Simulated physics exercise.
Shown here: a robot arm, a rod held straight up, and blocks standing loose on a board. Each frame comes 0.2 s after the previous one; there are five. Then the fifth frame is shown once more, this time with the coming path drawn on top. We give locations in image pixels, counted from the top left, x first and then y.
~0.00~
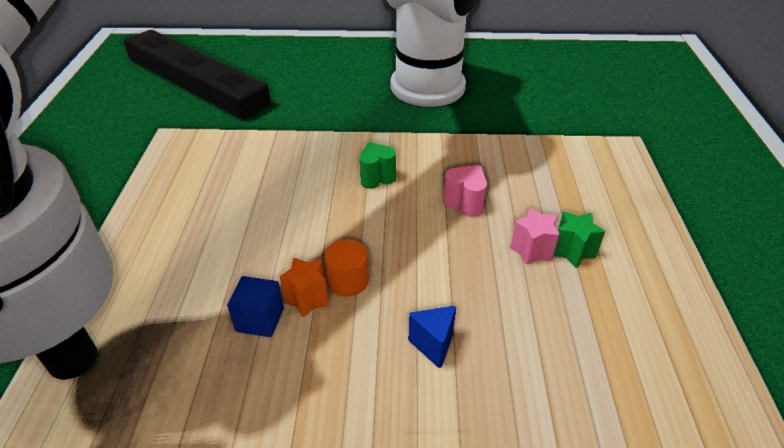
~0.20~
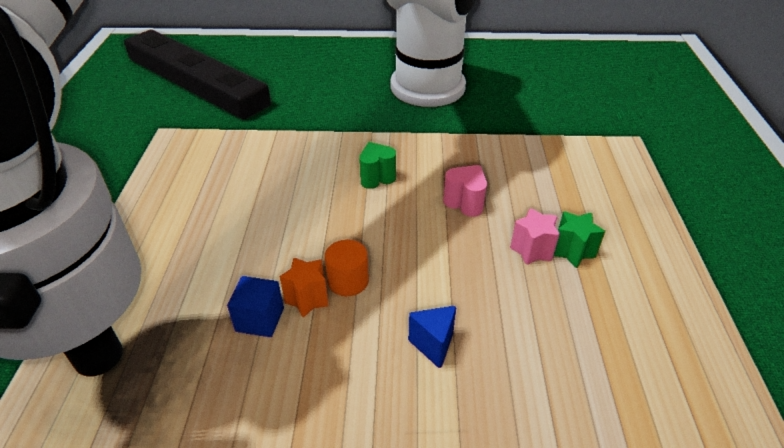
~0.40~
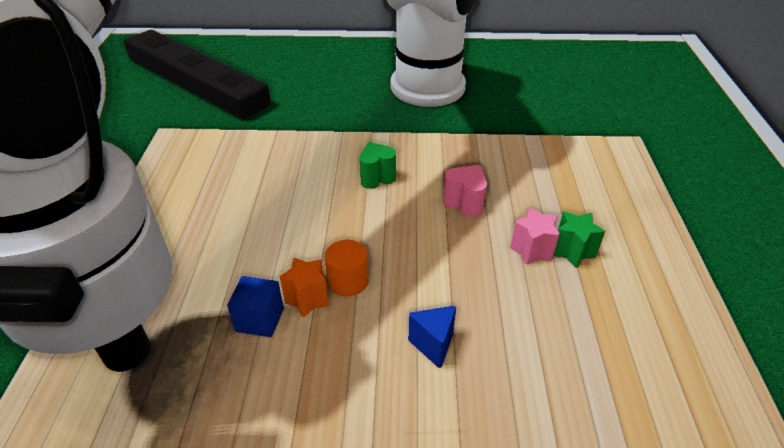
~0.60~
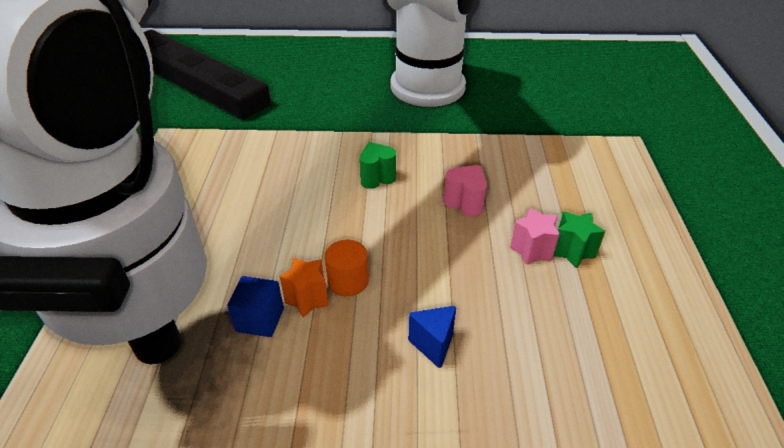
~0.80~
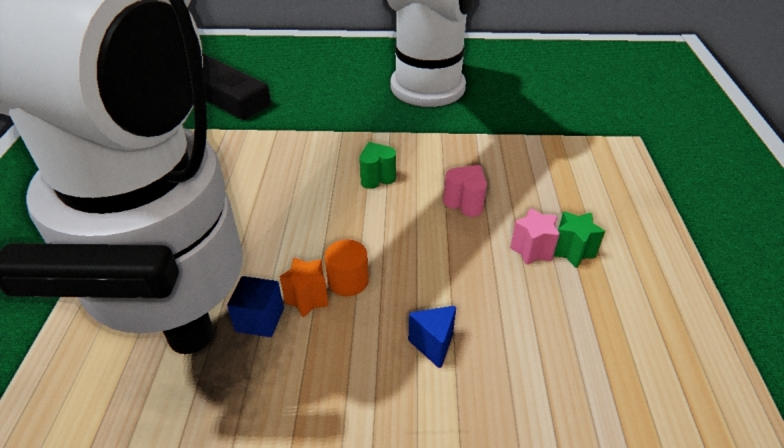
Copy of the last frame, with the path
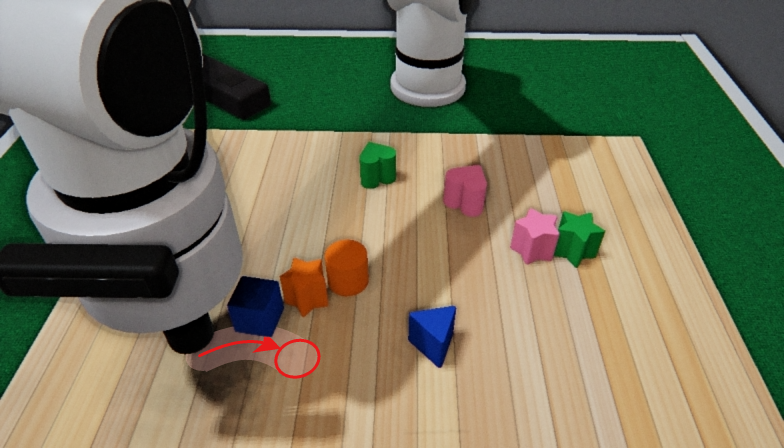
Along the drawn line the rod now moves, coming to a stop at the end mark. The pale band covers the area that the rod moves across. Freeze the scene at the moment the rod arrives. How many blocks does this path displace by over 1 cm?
Answer: 1.
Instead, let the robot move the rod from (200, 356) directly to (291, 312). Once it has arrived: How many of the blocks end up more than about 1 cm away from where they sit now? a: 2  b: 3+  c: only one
b - 3+.
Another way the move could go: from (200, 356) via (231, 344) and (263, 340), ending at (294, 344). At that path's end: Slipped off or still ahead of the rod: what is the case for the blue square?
I'd say it has come free.
Drawn move, from (200, 356) through (235, 343) and (269, 344) to (298, 358).
What follows on the original path. Halfway along, rod (247, 322); blue square (265, 284); orange star-shaped block (305, 269).
At the end, rod (294, 339); blue square (267, 283); orange star-shaped block (306, 266), turned 15° clockwise; orange circle still.
